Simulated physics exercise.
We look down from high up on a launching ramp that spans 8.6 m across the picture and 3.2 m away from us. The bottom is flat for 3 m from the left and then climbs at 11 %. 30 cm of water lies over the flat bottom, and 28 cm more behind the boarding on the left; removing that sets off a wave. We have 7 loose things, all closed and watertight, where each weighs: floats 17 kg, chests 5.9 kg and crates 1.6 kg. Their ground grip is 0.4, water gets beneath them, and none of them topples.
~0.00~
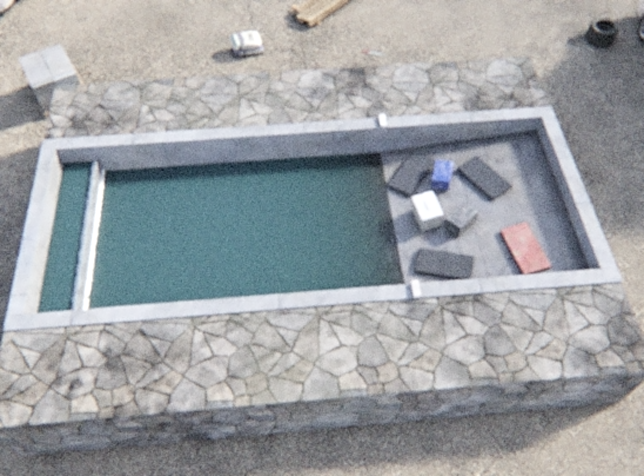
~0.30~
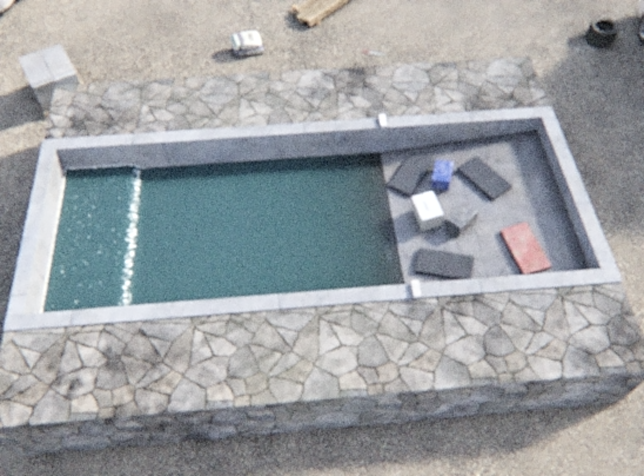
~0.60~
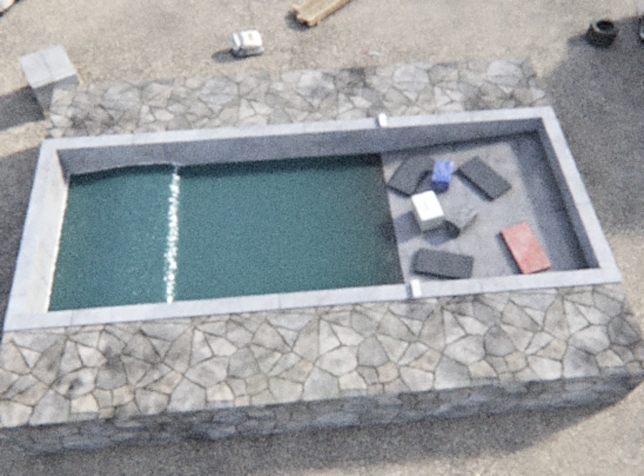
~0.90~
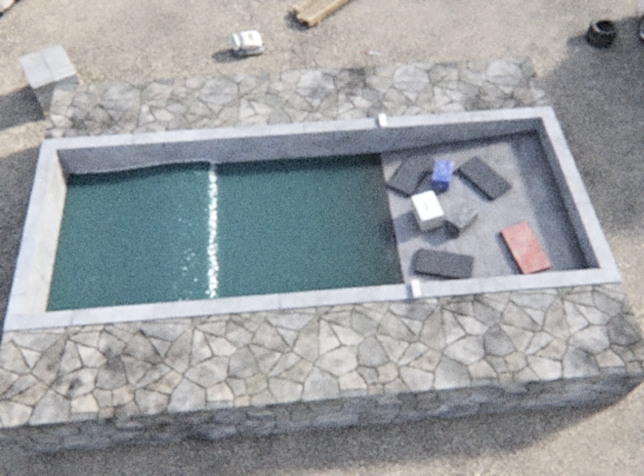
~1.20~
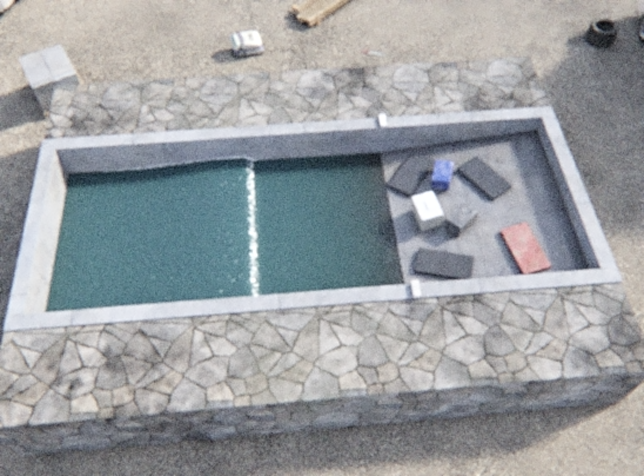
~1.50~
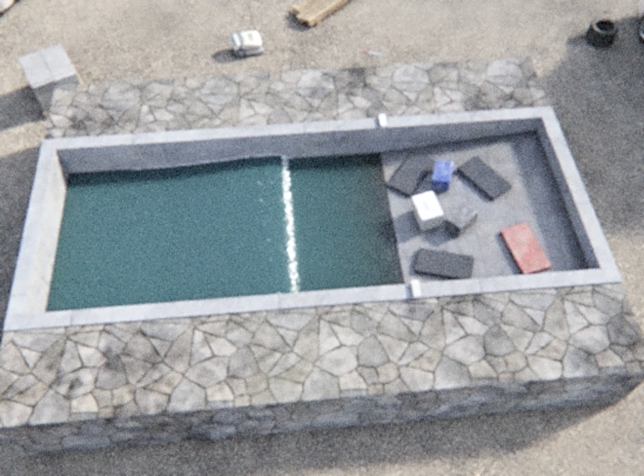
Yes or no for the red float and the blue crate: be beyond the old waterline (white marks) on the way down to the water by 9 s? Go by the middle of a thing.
Looking at it, the red float ends up on the near side, then the blue crate goes beyond the marks.
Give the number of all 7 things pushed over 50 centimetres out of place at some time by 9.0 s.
The count comes to 5.
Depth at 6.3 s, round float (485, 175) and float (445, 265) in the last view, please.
Around 1 cm and 11 cm.
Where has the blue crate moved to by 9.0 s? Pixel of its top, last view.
About (365, 187).
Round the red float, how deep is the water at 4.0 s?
Near 2 cm deep.
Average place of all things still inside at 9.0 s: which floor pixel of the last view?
Mean floor pixel: About (416, 219).
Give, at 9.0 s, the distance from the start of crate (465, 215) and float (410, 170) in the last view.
They sit 60 cm and 200 cm away, in the order given.
After 2.1 s the red float is near (526, 248), 0.0 m from its start, aground; the blue crate is near (444, 170), 0.0 m from its start, aground; 0 of 7 are over the mark; 0 afloat.
After 4.0 s the red float is near (526, 248), 0.0 m from its start, aground; the blue crate is near (448, 167), 0.1 m from its start, afloat; 0 of 7 are over the mark; 4 afloat.
After 6.3 s the red float is near (526, 248), 0.0 m from its start, aground; the blue crate is near (347, 183), 1.7 m from its start, afloat; 3 of 7 are over the mark; 3 afloat.
After 9.0 s the red float is near (526, 248), 0.0 m from its start, aground; the blue crate is near (365, 187), 1.4 m from its start, afloat; 3 of 7 are over the mark; 3 afloat.
